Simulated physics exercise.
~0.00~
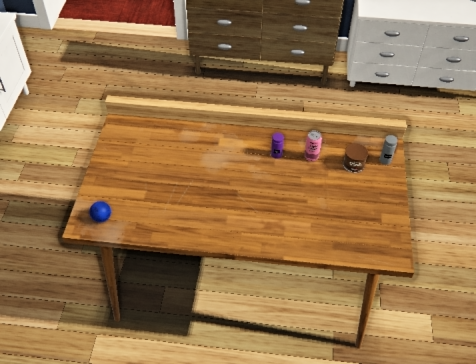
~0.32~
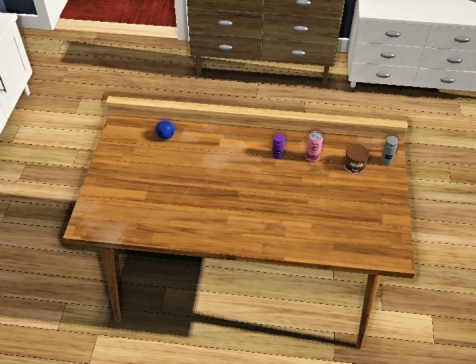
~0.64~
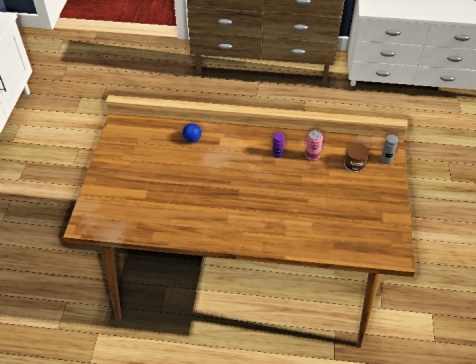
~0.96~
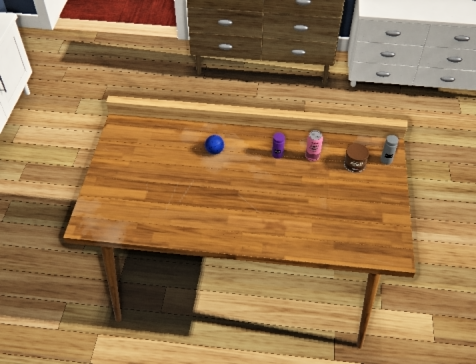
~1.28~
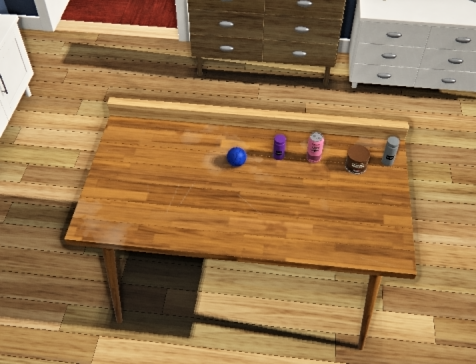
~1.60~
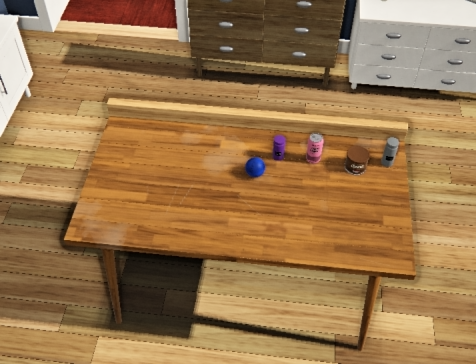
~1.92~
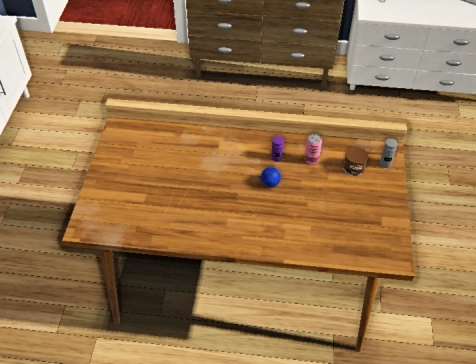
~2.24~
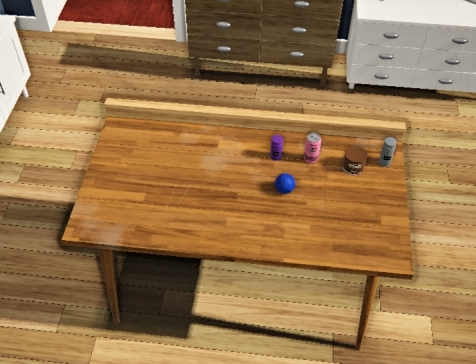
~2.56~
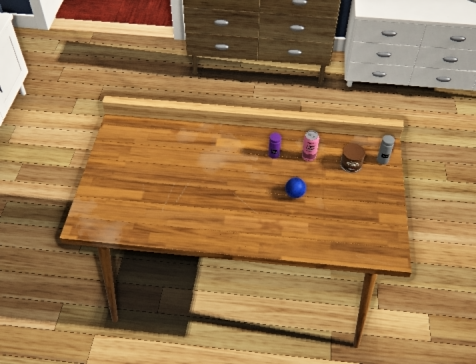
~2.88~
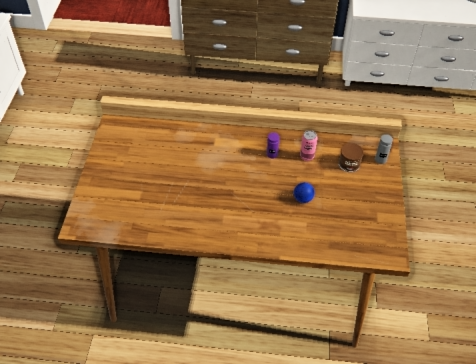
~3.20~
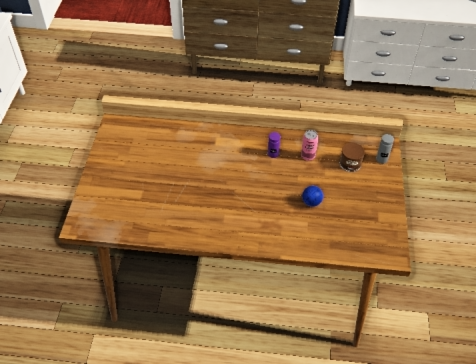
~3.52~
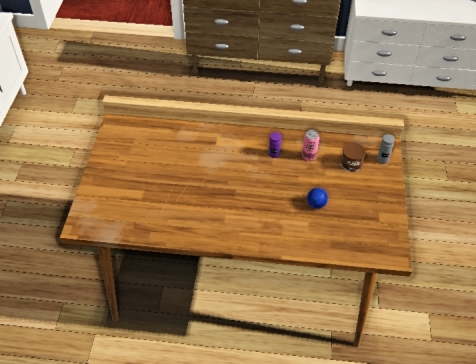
On a wooden table with a raised strip along its far edge, a blue ball shot from the left side up toward the strip, then curved back rightward and nearer, slowing almost to a stop in front of four small containers that never moved.
